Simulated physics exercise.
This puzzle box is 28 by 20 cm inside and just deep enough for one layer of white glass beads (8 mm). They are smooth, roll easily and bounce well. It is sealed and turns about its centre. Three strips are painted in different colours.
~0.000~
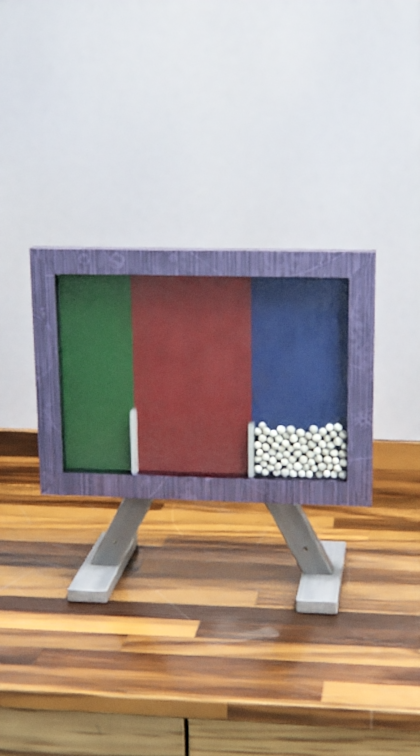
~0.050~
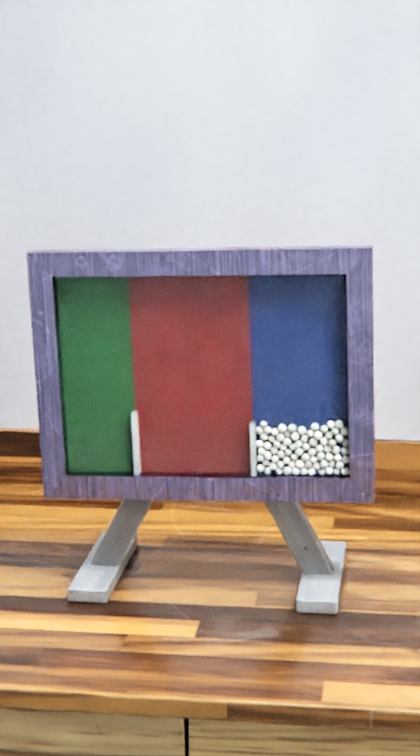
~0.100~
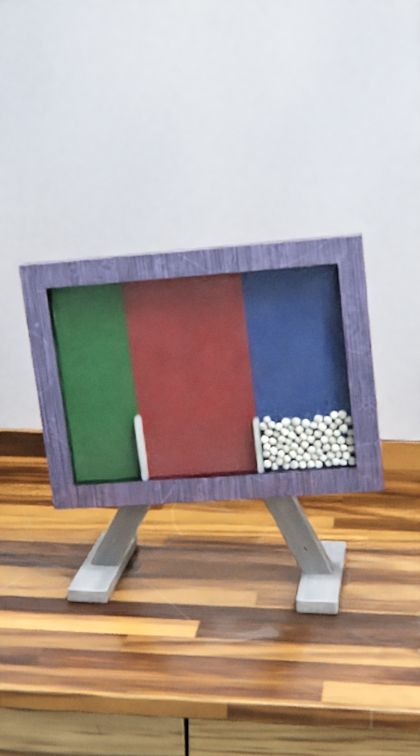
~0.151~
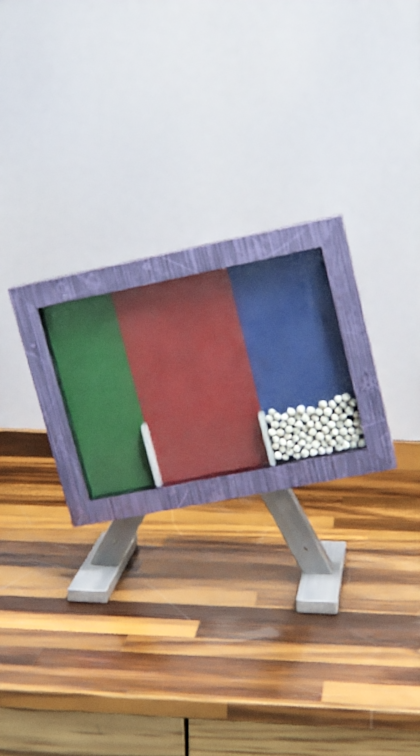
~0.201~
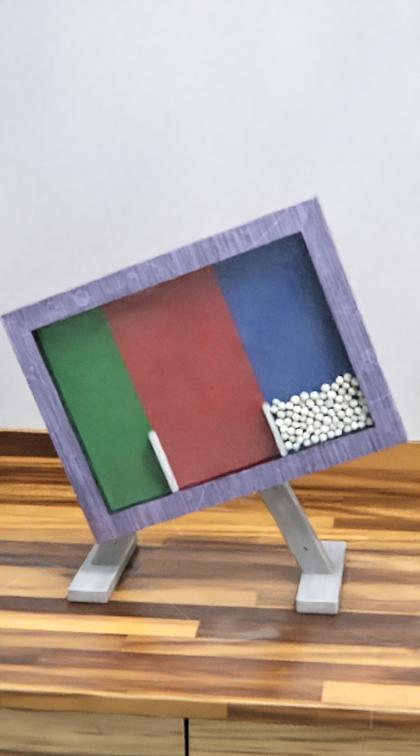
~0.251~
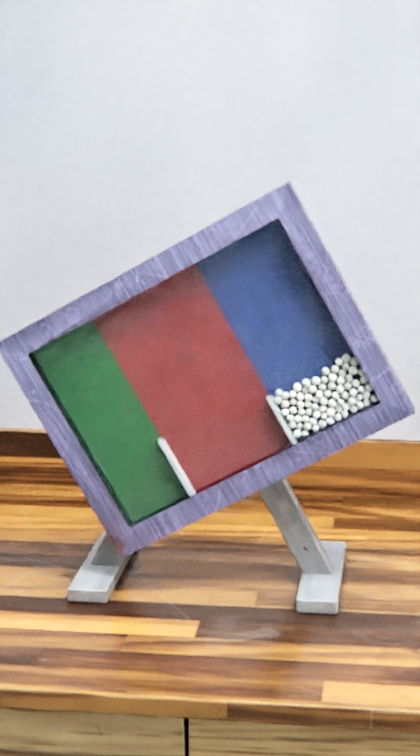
A purple-framed box turns steadily anticlockwise from level to a clear slant, its left side sinking and its right side rising, while the camera stays still. Seen from the front, it stands on grey legs on a striped wooden surface before a pale wall. Inside are green, red and blue strips from left to right, two short pale dividers, and white beads that stay heaped in the blue section.
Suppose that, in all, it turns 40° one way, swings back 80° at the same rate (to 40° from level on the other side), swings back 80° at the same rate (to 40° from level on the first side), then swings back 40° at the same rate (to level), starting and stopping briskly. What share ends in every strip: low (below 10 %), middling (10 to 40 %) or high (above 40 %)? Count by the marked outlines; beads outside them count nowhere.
Red strip low, blue strip high, green strip low.
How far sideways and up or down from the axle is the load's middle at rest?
About 9 cm right and 7 cm below.
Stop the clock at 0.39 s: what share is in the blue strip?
Some 100 per cent.
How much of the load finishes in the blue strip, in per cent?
About 100 per cent.
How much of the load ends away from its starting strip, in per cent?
About 0 per cent.
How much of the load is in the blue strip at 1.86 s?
About 100 per cent.
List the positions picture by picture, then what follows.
The first frame shows level; about 80 beads; beads centred (300, 452); top one (338, 428); red (192, 374), blue (300, 377), green (98, 372).
The second frame shows turned 1° anticlockwise; beads centred (302, 450); top one (339, 425).
The third frame shows turned 6° anticlockwise; beads centred (307, 443); top one (342, 415); wall ends (256, 420), (138, 418).
The fourth frame shows turned 13° anticlockwise; beads centred (315, 430); top one (346, 397).
The fifth frame shows turned 21° anticlockwise; beads centred (322, 415); top one (347, 378).
The sixth frame shows turned 29° anticlockwise; beads centred (326, 398); top one (346, 358); red (194, 380), blue (288, 331), green (113, 422).
After 0.39 s, it stands 40° anticlockwise; the beads' middle is 12 cm right of and level with the centre; blue 100 %.
After 1.86 s, it stands 21° anticlockwise; the beads' middle is 11 cm right of and 4 cm below the centre; blue 100 %.
After 2.06 s, it stands level; the beads' middle is 9 cm right of and 7 cm below the centre; blue 100 %.
Settled by 2.5 s, it stands level; red 0 %, blue 100 %, green 0 %.
